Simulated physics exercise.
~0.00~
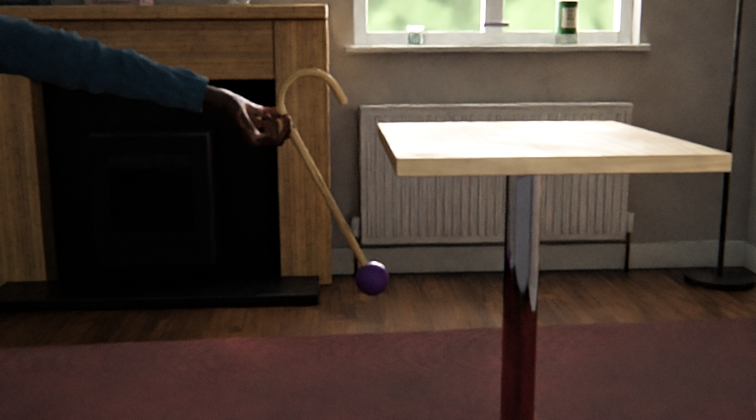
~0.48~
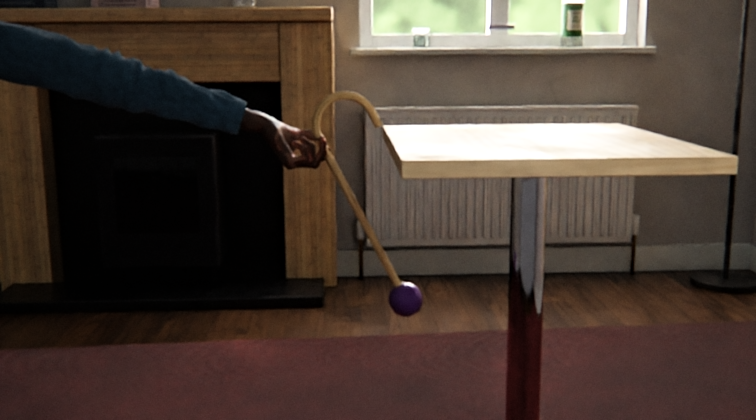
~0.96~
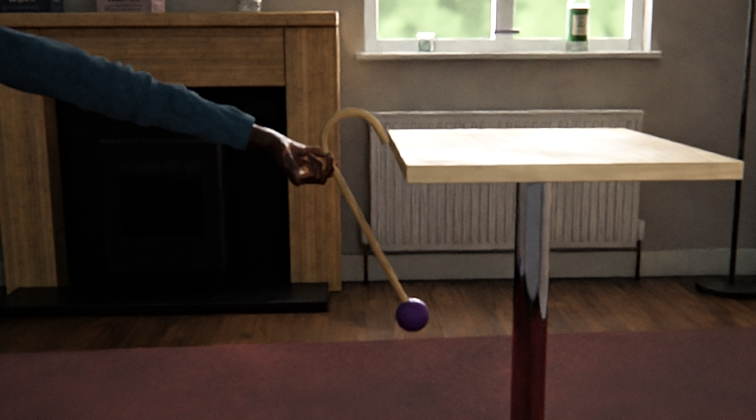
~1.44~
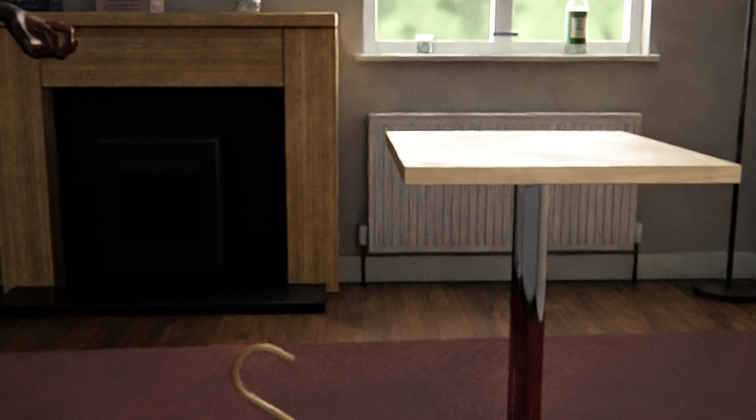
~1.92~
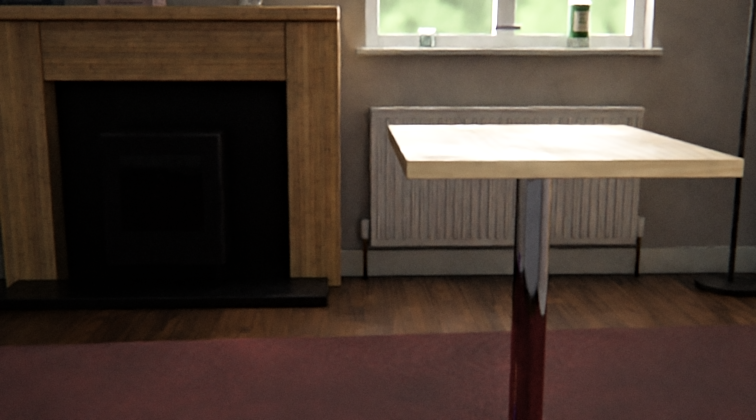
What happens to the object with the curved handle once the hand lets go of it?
It does not stay hooked on the table's edge. It slips off, tilting as it drops, and falls to the floor, out of view.
